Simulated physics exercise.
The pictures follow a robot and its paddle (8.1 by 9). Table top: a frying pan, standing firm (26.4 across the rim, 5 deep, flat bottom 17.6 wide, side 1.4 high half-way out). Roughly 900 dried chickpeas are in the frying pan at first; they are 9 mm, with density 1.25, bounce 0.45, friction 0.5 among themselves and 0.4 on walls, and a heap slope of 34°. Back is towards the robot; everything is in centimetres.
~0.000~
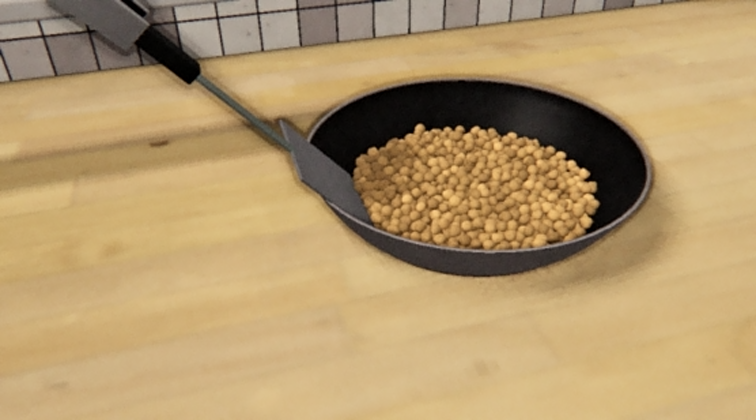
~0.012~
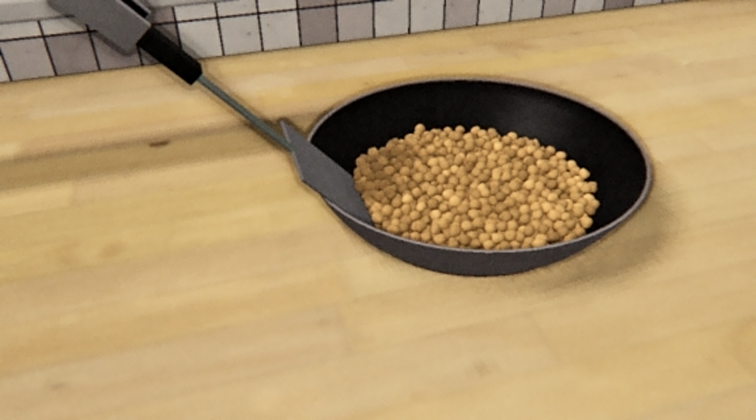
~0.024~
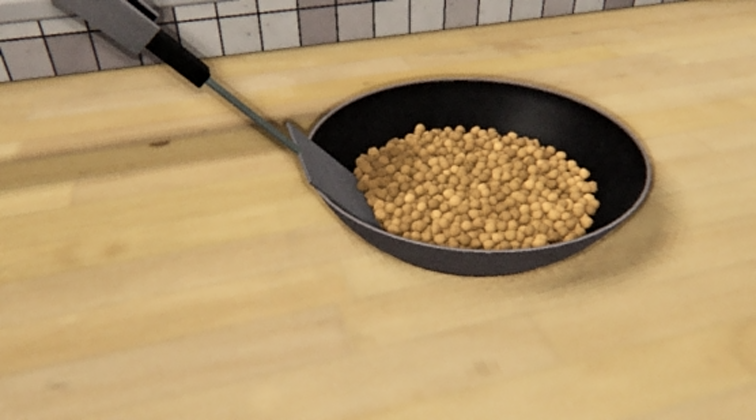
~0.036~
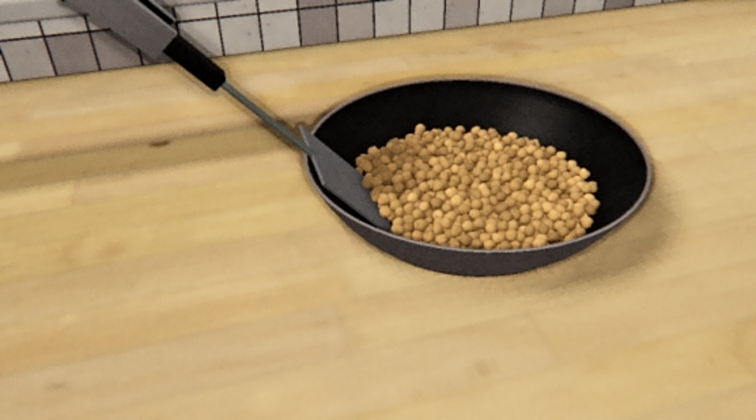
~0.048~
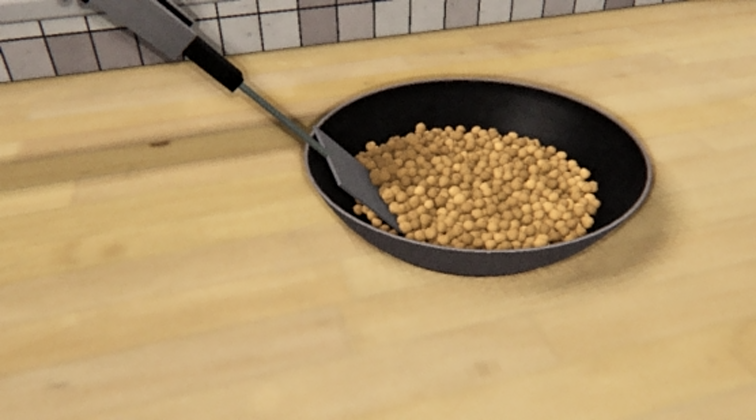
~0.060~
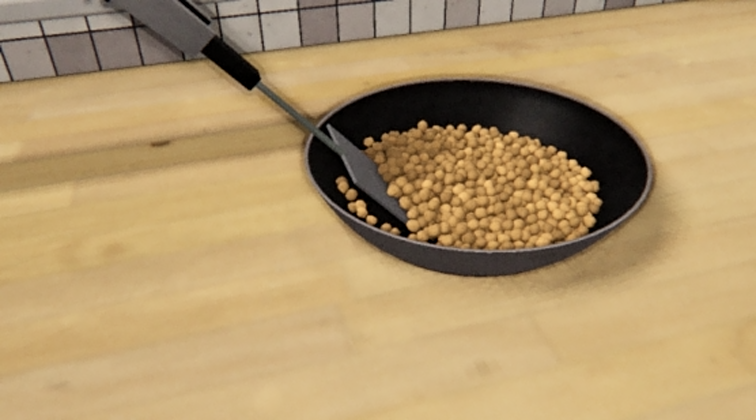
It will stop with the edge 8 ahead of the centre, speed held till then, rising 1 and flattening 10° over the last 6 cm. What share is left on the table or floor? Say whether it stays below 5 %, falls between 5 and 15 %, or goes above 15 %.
It falls between 5 and 15 %.
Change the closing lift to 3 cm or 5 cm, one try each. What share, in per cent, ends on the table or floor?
Try one gives about 15 in a hundred, try two about 15 in a hundred.
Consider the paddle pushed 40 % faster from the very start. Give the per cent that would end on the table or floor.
It would be roughly 15 percent.
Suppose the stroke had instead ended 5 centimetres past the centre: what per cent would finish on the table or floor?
Result: Approx. 0 %.
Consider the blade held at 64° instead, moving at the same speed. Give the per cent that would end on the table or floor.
10 %.
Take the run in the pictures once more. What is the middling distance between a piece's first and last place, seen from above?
Roughly 5 cm.
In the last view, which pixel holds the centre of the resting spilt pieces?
Near (654, 165).
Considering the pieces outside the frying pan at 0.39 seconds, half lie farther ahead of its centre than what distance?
16 cm.
After 0.11 s, sloping 49°, highest piece 6 above the table; 900 in the frying pan.
After 0.16 s, sloping 46°, highest piece 6 above the table; 900 in the frying pan.
After 0.39 s, sloping 39°, highest piece 6 above the table; 822 in the frying pan, 66 on the table or floor, 12 on the blade or in flight.
After 1.44 s, sloping 39°, highest piece 6 above the table; 820 in the frying pan, 80 on the table or floor.
In the end, 820 in the frying pan, 80 on the table or floor. That is 9 % on the table or floor.
